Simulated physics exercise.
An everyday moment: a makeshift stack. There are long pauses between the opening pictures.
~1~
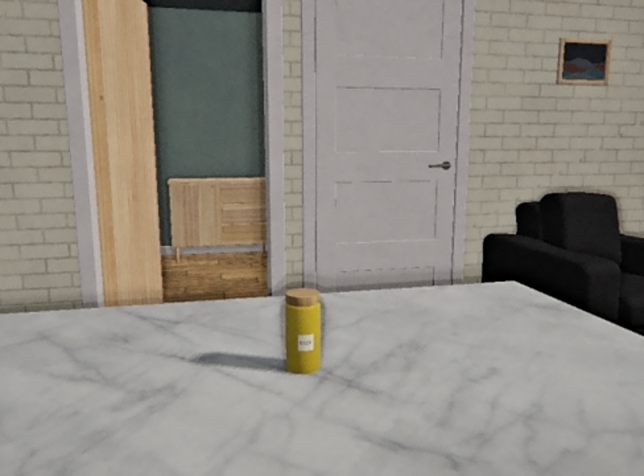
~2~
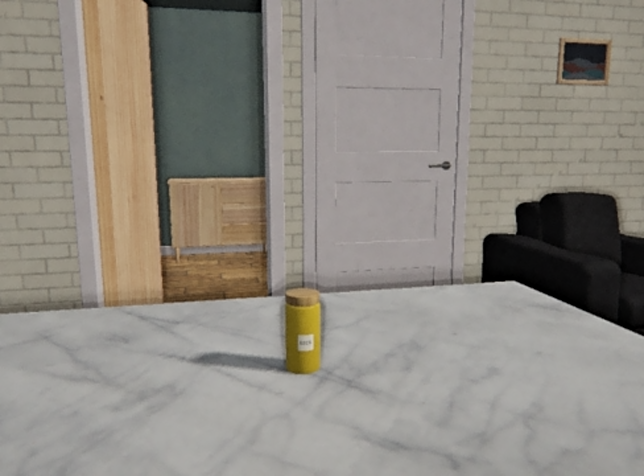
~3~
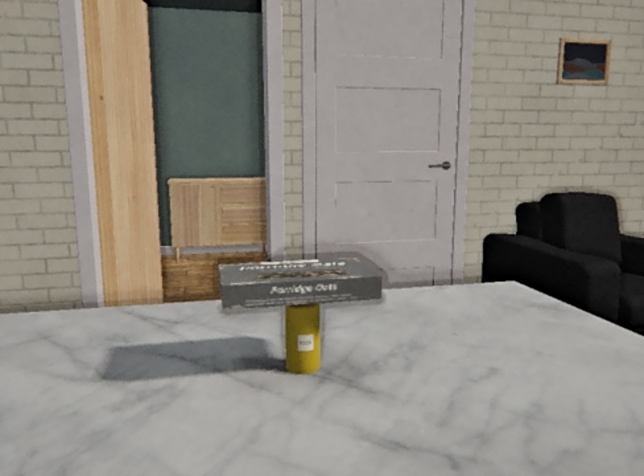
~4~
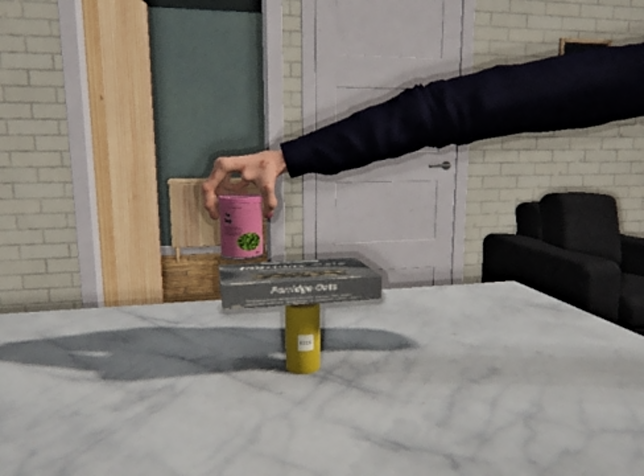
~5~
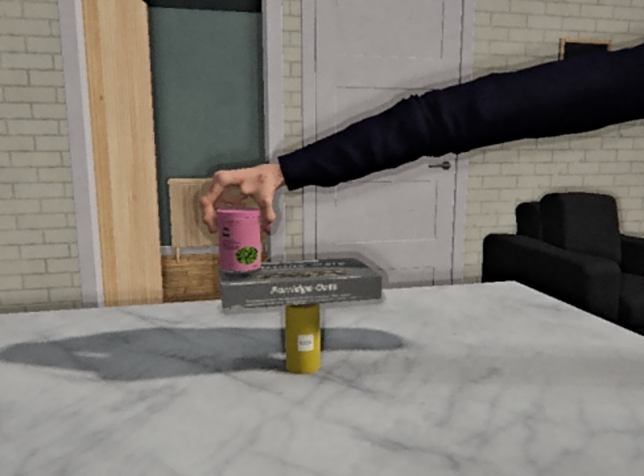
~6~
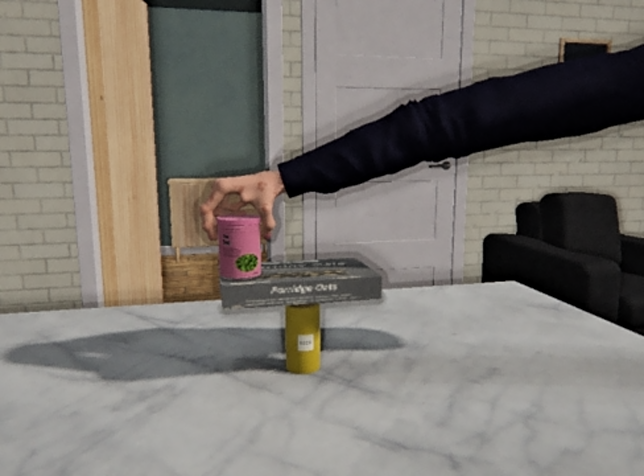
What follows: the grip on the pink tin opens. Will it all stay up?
The stack loses its balance.
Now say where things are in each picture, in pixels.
In the first picture, the last thing is not in view yet; yellow jar (303, 330).
In the second picture, the last thing is not in view yet; yellow jar (303, 330).
In the third picture, the last thing is not in view yet; yellow jar (303, 330).
The fourth picture shows coming down; pink tin (242, 226); yellow jar (303, 330).
The fifth picture shows coming down; pink tin (239, 240); yellow jar (303, 330).
The sixth picture shows set down, still held; pink tin (240, 247); yellow jar (303, 330).
Then, 0.50 s later than the last frame, pink tin now fallen; grey packet tilted by 71°.
Then, 0.90 s later than the last frame, grey packet now fallen.
When it is over, fallen, pink tin and grey packet; yellow jar as before. The stack comes apart.
